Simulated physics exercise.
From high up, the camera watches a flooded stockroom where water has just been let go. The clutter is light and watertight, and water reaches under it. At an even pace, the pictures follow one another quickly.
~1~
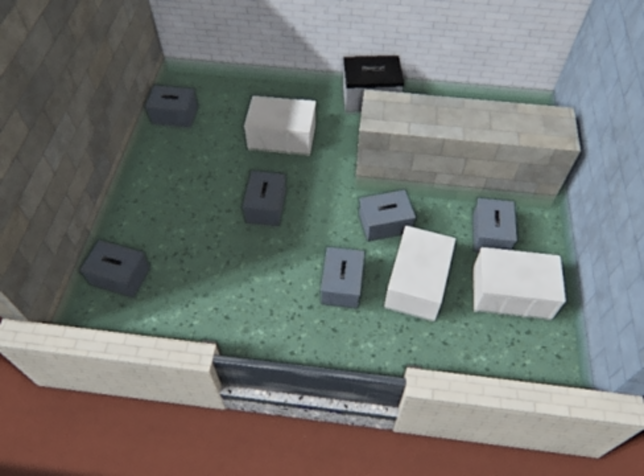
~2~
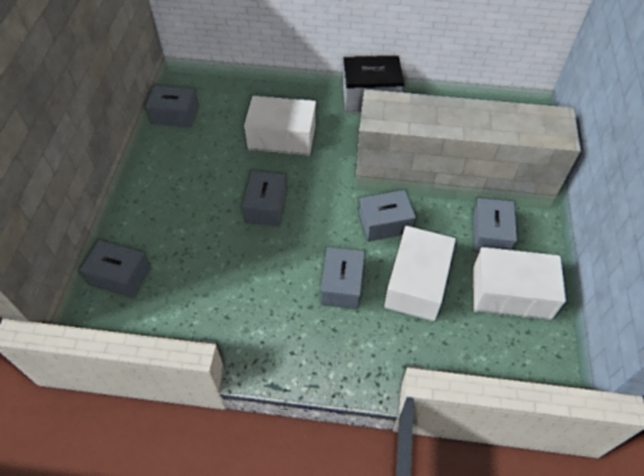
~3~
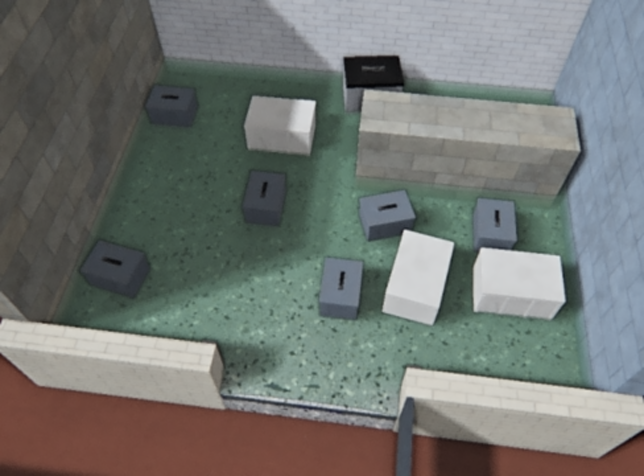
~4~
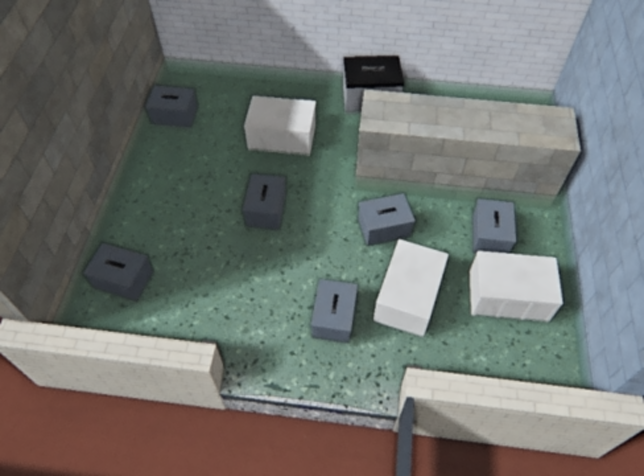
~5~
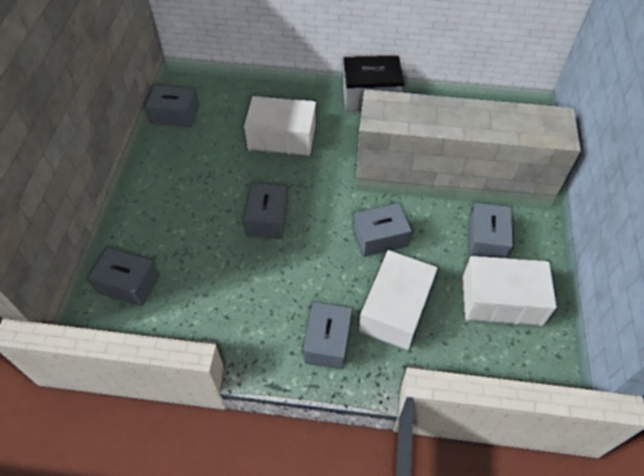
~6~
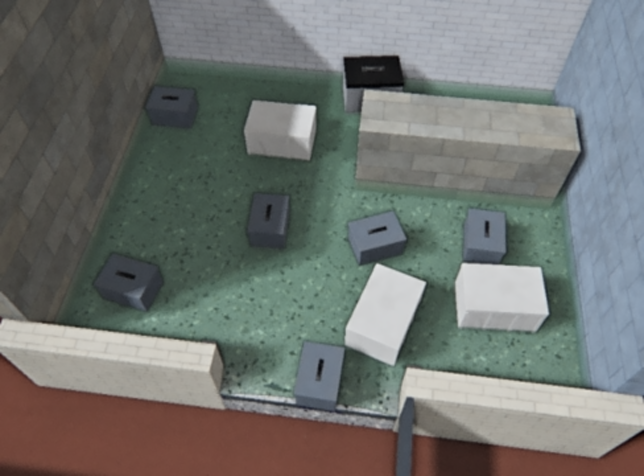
In a flooded stockroom, a barrier opens and gray and white boxes drift toward the gap.
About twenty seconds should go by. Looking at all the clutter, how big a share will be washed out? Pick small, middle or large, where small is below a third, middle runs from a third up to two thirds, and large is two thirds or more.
Large.
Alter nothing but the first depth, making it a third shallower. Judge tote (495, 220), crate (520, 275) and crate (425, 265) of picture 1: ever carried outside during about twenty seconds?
Sequence: Not removed / removed / removed.
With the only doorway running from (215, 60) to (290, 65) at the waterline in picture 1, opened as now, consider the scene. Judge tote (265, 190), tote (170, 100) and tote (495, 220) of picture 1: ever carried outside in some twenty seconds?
One by one as named: Gets away, gets away and doesn't escape.
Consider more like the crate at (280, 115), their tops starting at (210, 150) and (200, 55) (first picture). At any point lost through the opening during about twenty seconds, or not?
Result, in sequence: Ends up outside; never gets out.
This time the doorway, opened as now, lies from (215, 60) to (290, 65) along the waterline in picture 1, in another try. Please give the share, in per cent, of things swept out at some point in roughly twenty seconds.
50 per cent or so.
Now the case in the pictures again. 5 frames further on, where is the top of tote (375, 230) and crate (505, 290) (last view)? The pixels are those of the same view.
My guess is around (381, 282) and around (485, 311).
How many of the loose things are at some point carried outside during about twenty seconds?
The count is 9.
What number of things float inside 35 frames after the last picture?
The tally stands at 3.
A moment on, 2 of 10 are out; 8 afloat.
Next, 6 of 10 are out; 4 afloat.
Later, 7 of 10 are out; 3 afloat.
In the end, 9 of 10 are out; 1 afloat.
